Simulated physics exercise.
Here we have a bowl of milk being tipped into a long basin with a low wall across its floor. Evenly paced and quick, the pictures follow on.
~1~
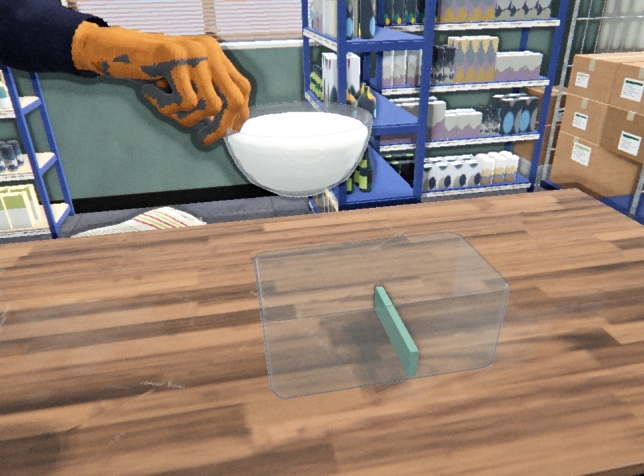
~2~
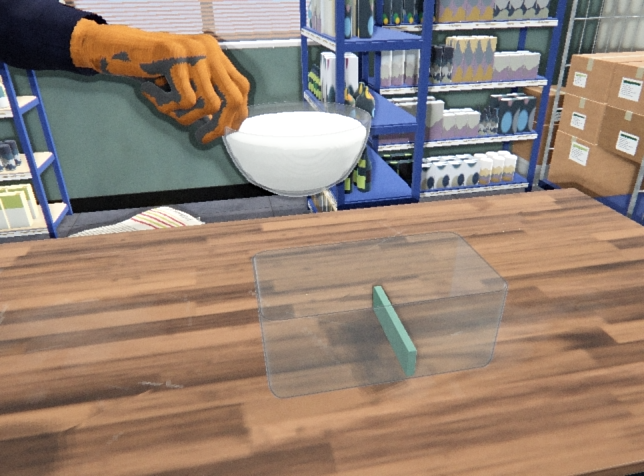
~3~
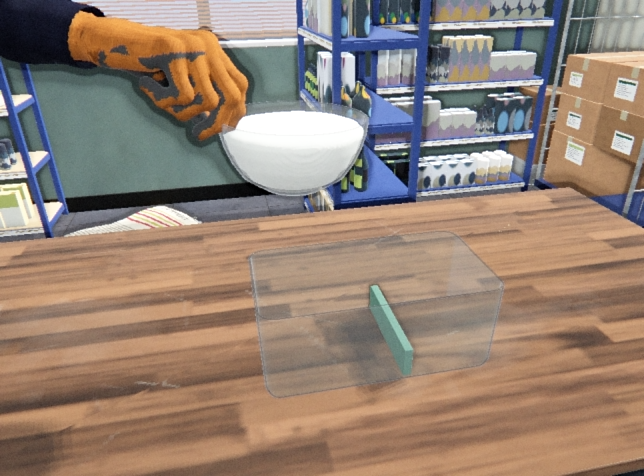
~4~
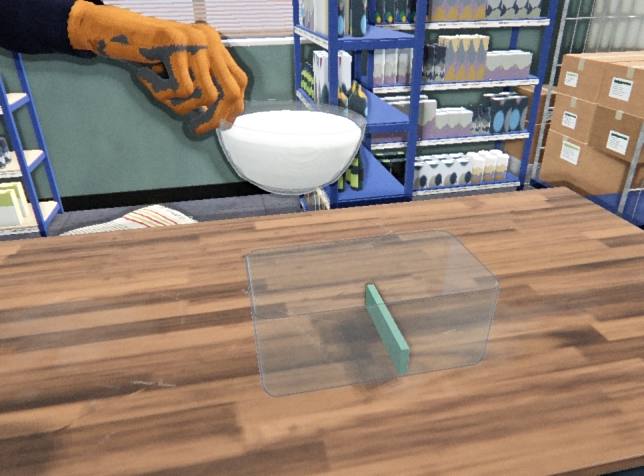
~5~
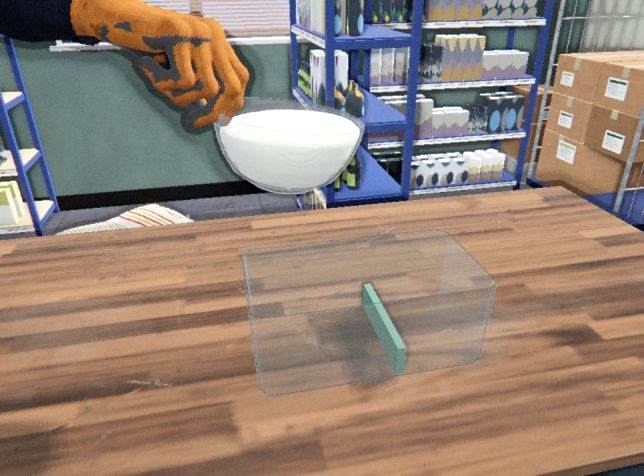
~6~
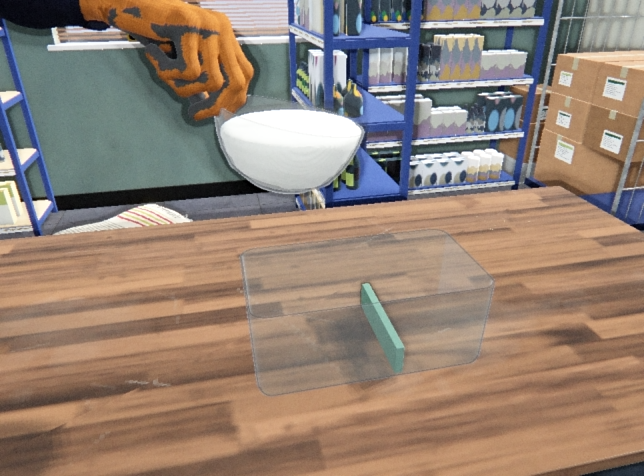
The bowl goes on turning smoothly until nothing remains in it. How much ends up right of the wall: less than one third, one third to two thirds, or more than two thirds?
The share right of the wall is the top band, beyond two thirds.
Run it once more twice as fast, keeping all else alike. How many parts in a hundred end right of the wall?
55 per cent or thereabouts.
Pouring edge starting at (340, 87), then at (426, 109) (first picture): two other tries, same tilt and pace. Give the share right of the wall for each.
First some 65, then 60 per cent.
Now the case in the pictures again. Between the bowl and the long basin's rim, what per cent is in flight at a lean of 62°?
Roughly 35 in a hundred.
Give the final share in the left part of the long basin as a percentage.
Some 25 parts in a hundred.
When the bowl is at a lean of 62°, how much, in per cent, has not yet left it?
Near 45 in a hundred still remains.
A moment on, the tilt is 62° and 46 per cent is still to pour, 1 is left of the wall and 18 right of it.
Next, the tilt is 91° and 4 per cent is still to pour, 10 is left of the wall and 76 right of it.
Then the tilt is 97° and 0 per cent is still to pour, 22 is left of the wall and 77 right of it.
Later the tilt is 97° and 0 per cent is still to pour, 24 is left of the wall and 76 right of it.
At rest 24 per cent lies left of the wall, 75 right of it and 1 outside.
